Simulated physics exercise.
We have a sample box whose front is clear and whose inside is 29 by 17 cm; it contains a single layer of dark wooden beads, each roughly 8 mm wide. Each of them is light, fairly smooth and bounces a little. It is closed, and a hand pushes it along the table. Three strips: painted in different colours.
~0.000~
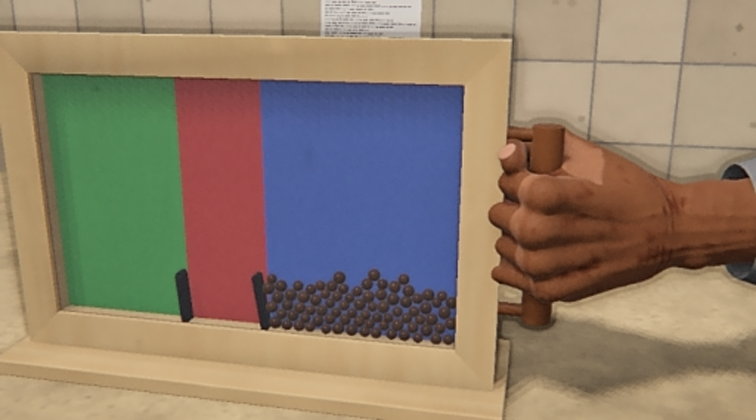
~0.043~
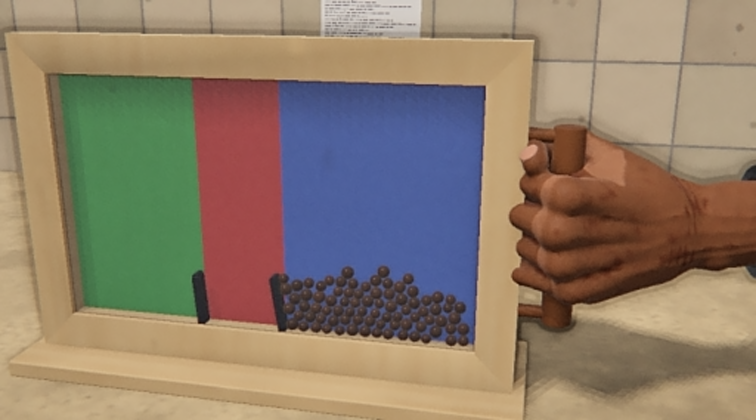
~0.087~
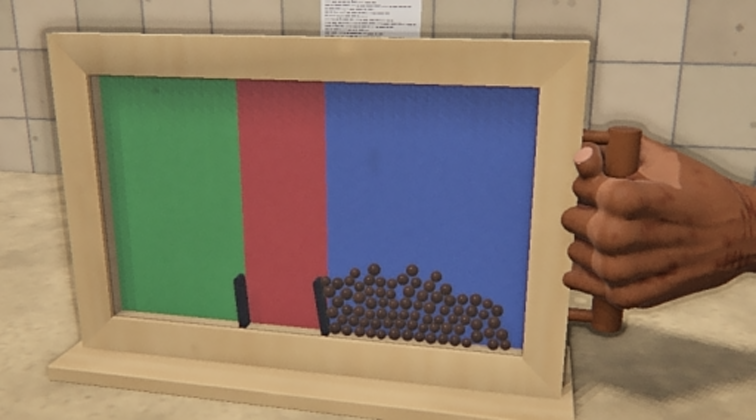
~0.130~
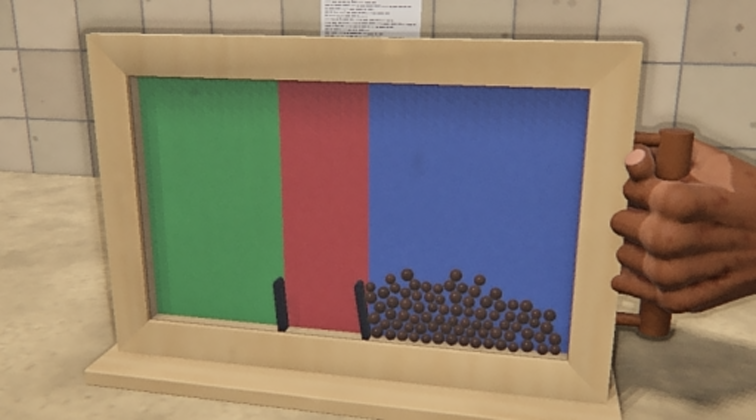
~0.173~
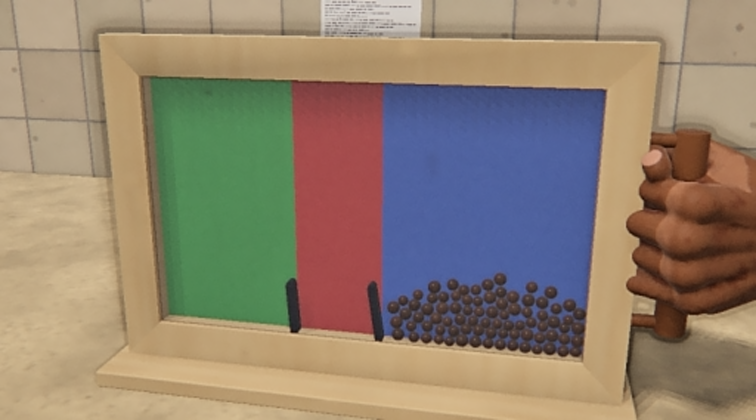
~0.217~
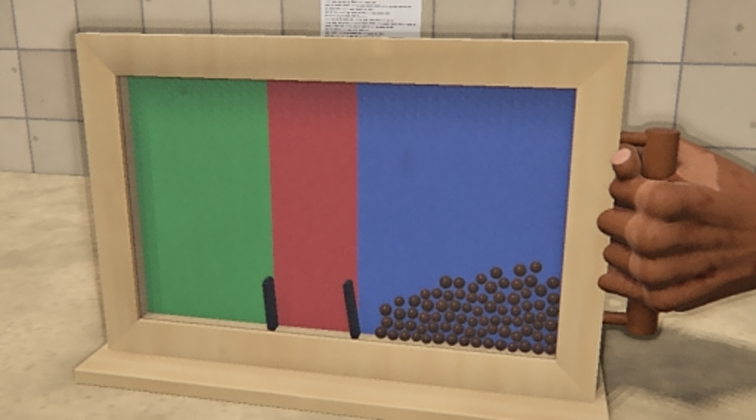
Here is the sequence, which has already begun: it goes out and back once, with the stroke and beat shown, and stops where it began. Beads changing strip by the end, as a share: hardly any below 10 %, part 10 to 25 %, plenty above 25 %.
Strip changers: Hardly any.
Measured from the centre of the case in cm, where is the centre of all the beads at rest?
Right: About 7 cm; below: About 7 cm.
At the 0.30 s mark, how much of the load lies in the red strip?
The share there is near 0 %.
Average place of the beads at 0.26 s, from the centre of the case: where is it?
Roughly 10 centimetres to the right and 6 centimetres below.
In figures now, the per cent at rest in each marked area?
Red strip 5, blue strip 95, green strip 0.
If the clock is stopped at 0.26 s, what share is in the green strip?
Around 0 percent of the load.
After 0.26 s, it is 3 cm to the right; the beads' middle is 10 cm right of and 6 cm below the centre; blue 100 %; 0 % have changed strip.
After 0.30 s, it is 1 cm to the right; the beads' middle is 9 cm right of and 6 cm below the centre; blue 100 %; 0 % have changed strip.
After 0.33 s, it is at its start; the beads' middle is 8 cm right of and 6 cm below the centre; blue 100 %; 0 % have changed strip.
Settled by 1.2 s, it is at its start; red 5 %, blue 95 %, green 0 %; 5 % have changed strip.
